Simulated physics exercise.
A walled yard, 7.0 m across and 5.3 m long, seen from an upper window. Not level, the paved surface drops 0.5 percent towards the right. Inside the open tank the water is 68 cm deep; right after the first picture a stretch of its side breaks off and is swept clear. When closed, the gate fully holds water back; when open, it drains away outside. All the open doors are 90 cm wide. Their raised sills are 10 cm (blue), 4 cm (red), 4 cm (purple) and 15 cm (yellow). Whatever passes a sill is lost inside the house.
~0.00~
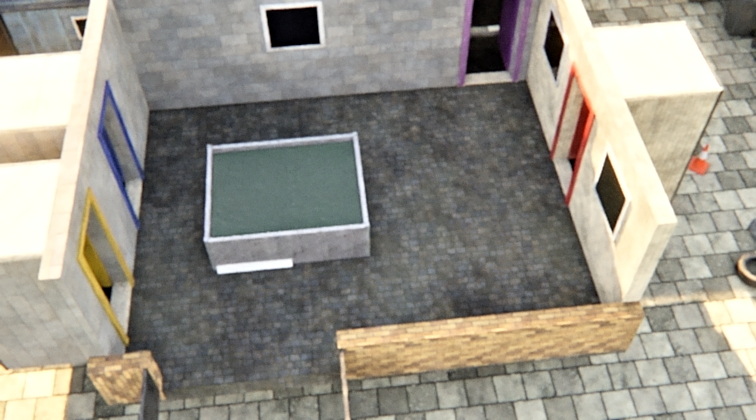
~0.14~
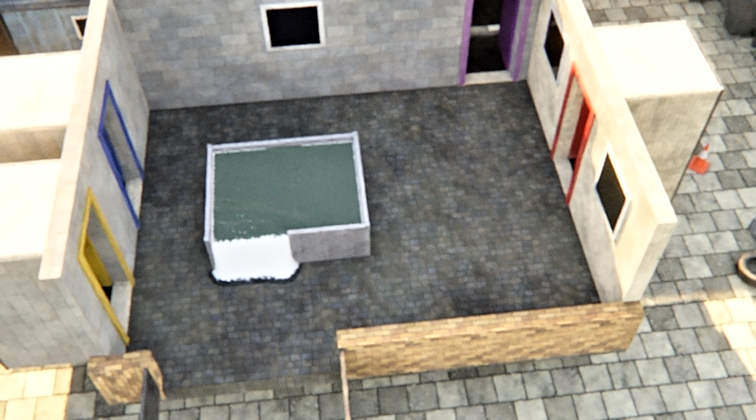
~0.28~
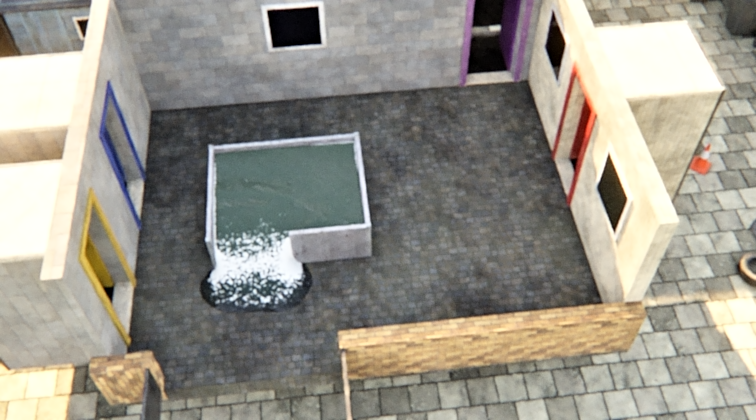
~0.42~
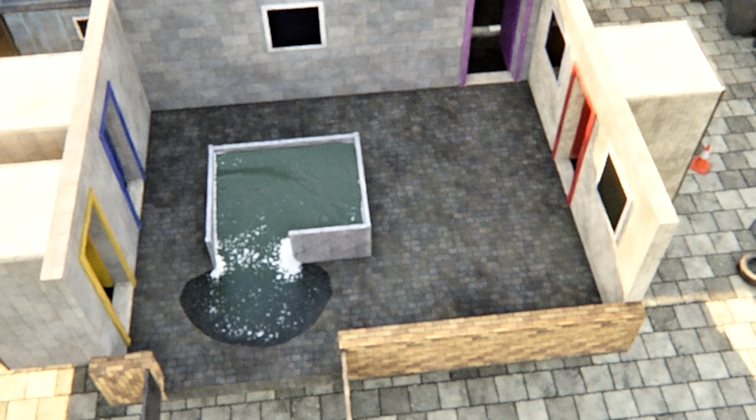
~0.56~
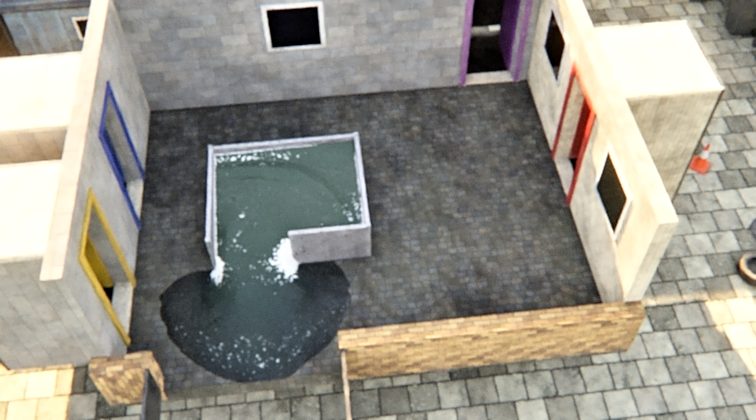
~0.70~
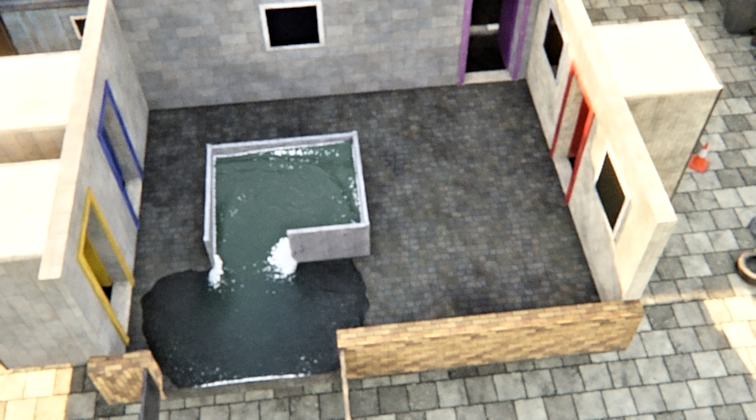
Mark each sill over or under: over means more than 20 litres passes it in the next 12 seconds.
Blue door - under; red door - under; purple door - under; yellow door - under.
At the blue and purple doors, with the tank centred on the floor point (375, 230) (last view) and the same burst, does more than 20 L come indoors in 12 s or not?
Blue door held, purple door exceeded.
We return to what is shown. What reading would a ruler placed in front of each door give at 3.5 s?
In centimetres, the blue door has 2, the red door 0, the purple door 0 and the yellow door 8.
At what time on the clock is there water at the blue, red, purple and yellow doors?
Going door by door, blue gets it at 3.2 s, red at 7.0 s, purple not in the 12 s, yellow at 0.9 s.
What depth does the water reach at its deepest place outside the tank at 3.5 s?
Around 20 centimetres.
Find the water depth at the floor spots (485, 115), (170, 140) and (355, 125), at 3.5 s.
Reading - approx. 0 / 0 / 0 cm.
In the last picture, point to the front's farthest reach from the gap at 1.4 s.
Point: Roughly (441, 345) in the last view.
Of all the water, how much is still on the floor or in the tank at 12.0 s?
Still there: Roughly 26 %.
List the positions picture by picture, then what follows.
The first frame shows still water, 68 cm deep, in the open tank at (285, 188).
In the second frame, water pours out at (253, 253) and has run 0.6 m, to (295, 272); typically 9 cm deep outside, 68 cm at the open tank's back.
In the third frame, water pours out at (255, 256) and has run 0.9 m, to (290, 303); typically 12 cm deep outside, 68 cm at the open tank's back.
In the fourth frame, the front is at a hidden place, 1.4 m from the gap at (255, 257); 2.1 m2 of floor is under water; 68 cm left at the back of the open tank.
In the fifth frame, the front is at a hidden place, 2.0 m from the gap at (255, 257); 3.7 m2 of floor is under water; 62 cm left at the back of the open tank.
In the sixth frame, the front is at a hidden place, 2.2 m from the gap at (253, 256); 4.7 m2 of floor is under water; 56 cm left at the back of the open tank.
After 1.4 s water covers 15 % of the floor and is deepest (38 cm) near (240, 271); blue door not reached, red door not reached, purple door not reached, yellow door 6 cm at the sill, 0 L in.
After 2.2 s water covers 20 % of the floor and is deepest (29 cm) near (240, 271); blue door not reached, red door not reached, purple door not reached, yellow door 12 cm at the sill, 0 L in.
After 3.5 s water covers 30 % of the floor and is deepest (20 cm) near (240, 271); blue door 2 cm at the sill, 0 L in, red door not reached, purple door not reached, yellow door 8 cm at the sill, 1 L in.
After 7.0 s water covers 40 % of the floor and is deepest (10 cm) near (251, 270); blue door 1 cm at the sill, 0 L in, red door not reached, purple door not reached, yellow door 5 cm at the sill, 2 L in.
After 12.0 s water covers 45 % of the floor and is deepest (6 cm) near (240, 271); blue door 2 cm at the sill, 0 L in, red door 1 cm at the sill, 0 L in, purple door not reached, yellow door 2 cm at the sill, 2 L in.
